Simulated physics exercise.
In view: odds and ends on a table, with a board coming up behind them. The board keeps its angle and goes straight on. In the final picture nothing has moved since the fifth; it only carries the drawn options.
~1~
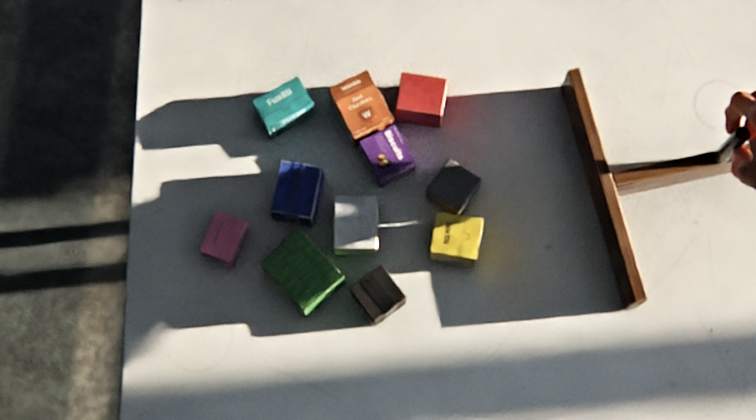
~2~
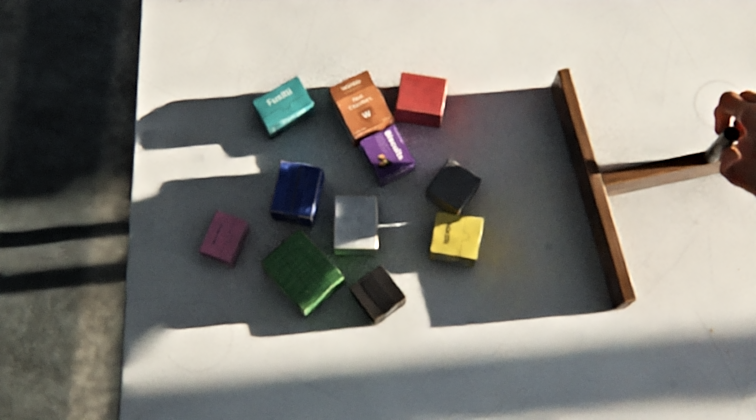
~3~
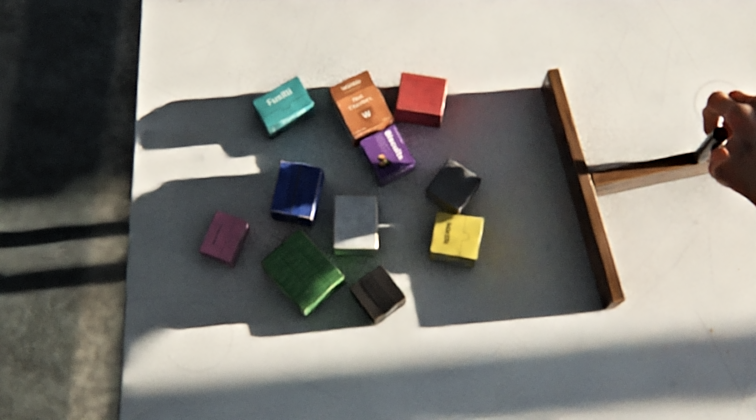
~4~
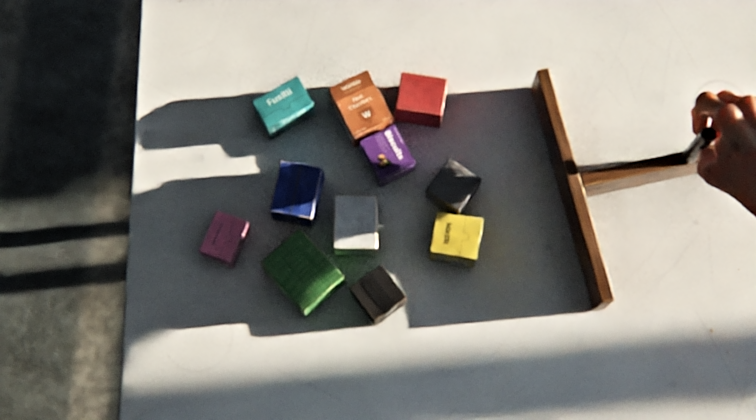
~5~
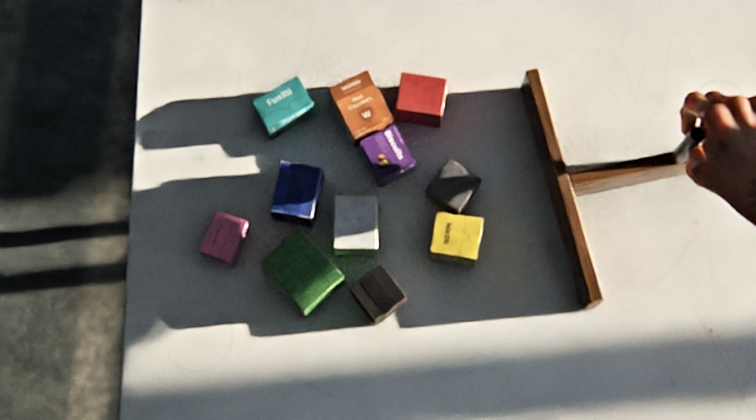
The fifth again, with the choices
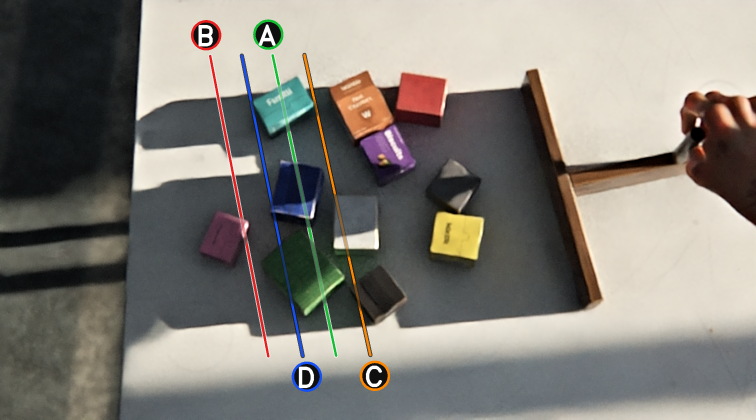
A hand at the right edge draws a wooden board by its handle slowly leftward across a pale tabletop, seen from above by a still camera. Left of the board sit turquoise, orange, red and purple packets and blocks along the top, blue, grey, black and yellow ones mid-table, and pink, green and dark ones lower down. The board covers only a short distance, touching none of them, and they stay put.
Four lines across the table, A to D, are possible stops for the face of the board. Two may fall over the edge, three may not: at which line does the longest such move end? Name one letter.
It can go as far as B.
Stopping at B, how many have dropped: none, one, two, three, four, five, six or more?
By then, one.
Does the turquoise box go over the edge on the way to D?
By then, yes.
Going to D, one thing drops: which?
The turquoise box goes over.
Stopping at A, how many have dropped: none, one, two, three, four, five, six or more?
In all, none.
On the marked copy, A at (303, 199); B at (238, 200); C at (336, 199); D at (271, 199).
Following B. Soon after the start, board (447, 183); red block (392, 104); orange packet (346, 110).
Later, board (331, 184); turquoise box (185, 110); orange packet (237, 114).
In the end, board (239, 185); turquoise box over the edge; pink box (134, 244); one fallen.
As for the rest, A is within the limit but short; C is within the limit but short; D is within the limit but short.
